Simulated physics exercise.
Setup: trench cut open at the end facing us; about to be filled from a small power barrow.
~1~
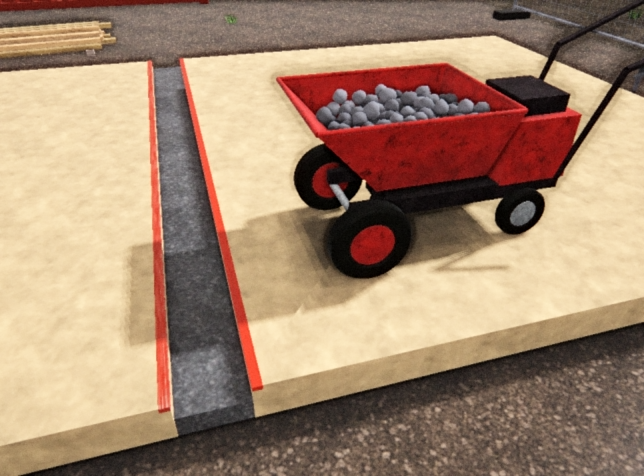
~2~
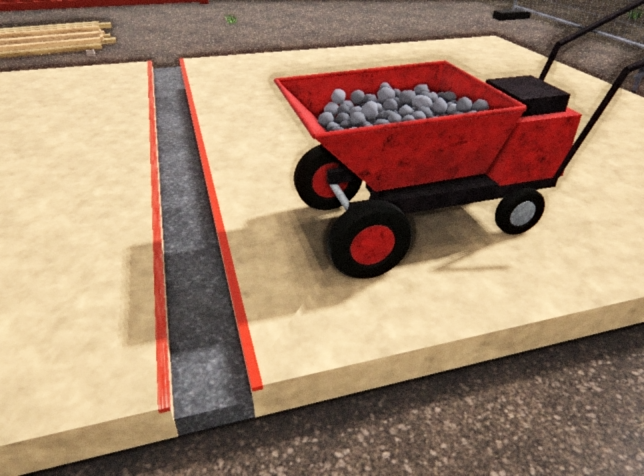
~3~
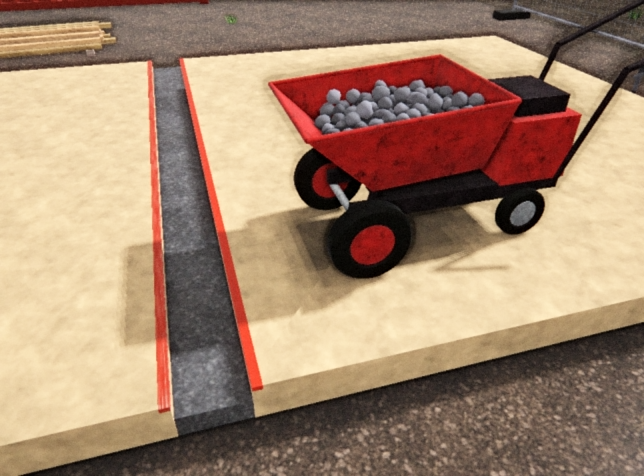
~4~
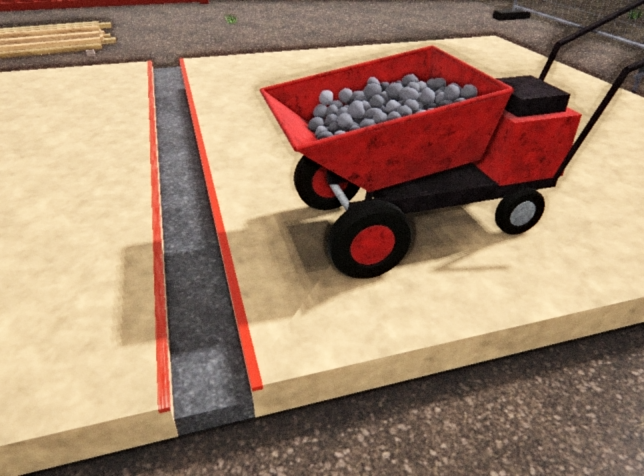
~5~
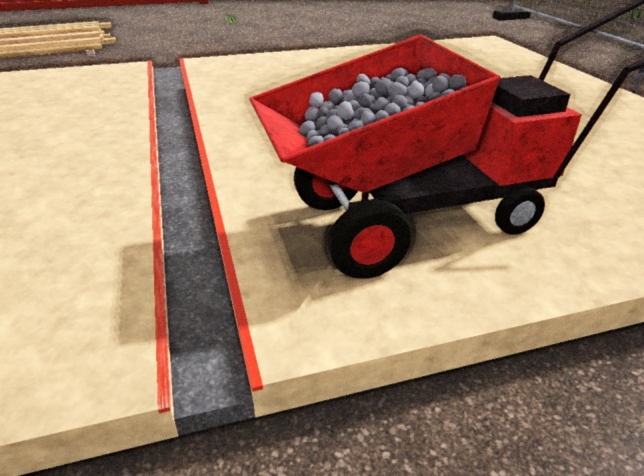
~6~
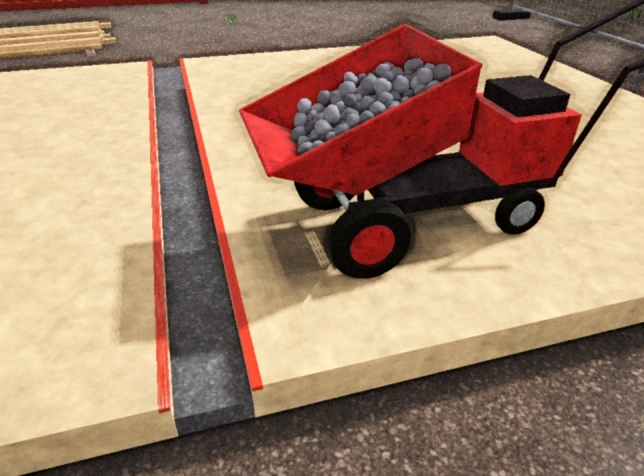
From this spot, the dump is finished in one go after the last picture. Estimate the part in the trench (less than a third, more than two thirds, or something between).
It will put a third to two thirds into the trench.
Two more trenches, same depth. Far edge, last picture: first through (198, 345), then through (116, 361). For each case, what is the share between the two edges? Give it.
Roughly 30 % and 70 %.
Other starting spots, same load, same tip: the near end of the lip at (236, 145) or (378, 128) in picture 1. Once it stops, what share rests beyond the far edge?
About 70 %, then 0 %.
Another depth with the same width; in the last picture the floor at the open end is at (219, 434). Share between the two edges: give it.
80 %, roughly.
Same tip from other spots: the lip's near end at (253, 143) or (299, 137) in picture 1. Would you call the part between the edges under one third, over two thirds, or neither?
Try one, under a third; try two, in the middle band.
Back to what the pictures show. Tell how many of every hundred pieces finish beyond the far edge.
Result: Close to 15 %.
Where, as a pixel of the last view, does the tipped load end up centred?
Resting centre, last frame: Roughly (185, 264).
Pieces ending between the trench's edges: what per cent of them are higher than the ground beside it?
45 per cent, near enough.
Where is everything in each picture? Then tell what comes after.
The first picture shows lip of the skip at (318, 135), level; top of the load at (408, 113), round cobbles; first edge of the trench at (245, 335); far edge at (162, 352), the trench under half as wide as the skip, and shallow for its width.
The second picture shows lip of the skip at (315, 137), tipped barely; top of the load at (413, 114).
The third picture shows lip of the skip at (308, 141), tipped barely; top of the load at (424, 114).
The fourth picture shows lip of the skip at (296, 149), tipped a little; top of the load at (427, 96).
The fifth picture shows lip of the skip at (283, 160), tipped clearly; top of the load at (423, 104).
The sixth picture shows lip of the skip at (270, 175), tipped clearly; top of the load at (410, 97); first edge of the trench at (245, 335); far edge at (162, 352).
Soon after the last picture, skip tipped steeply; all in the skip.
A little later, skip tipped right over; about half in the skip; a stray few short of the trench; about half in or heaped over the trench; a small part beyond it.
Later still, skip tipped right over; about a third in the skip; a stray few short of the trench; about half in or heaped over the trench; a small part beyond it.
At rest, skip tipped right over; about a third in the skip; a stray few short of the trench; about half in or heaped over the trench; a small part beyond it.
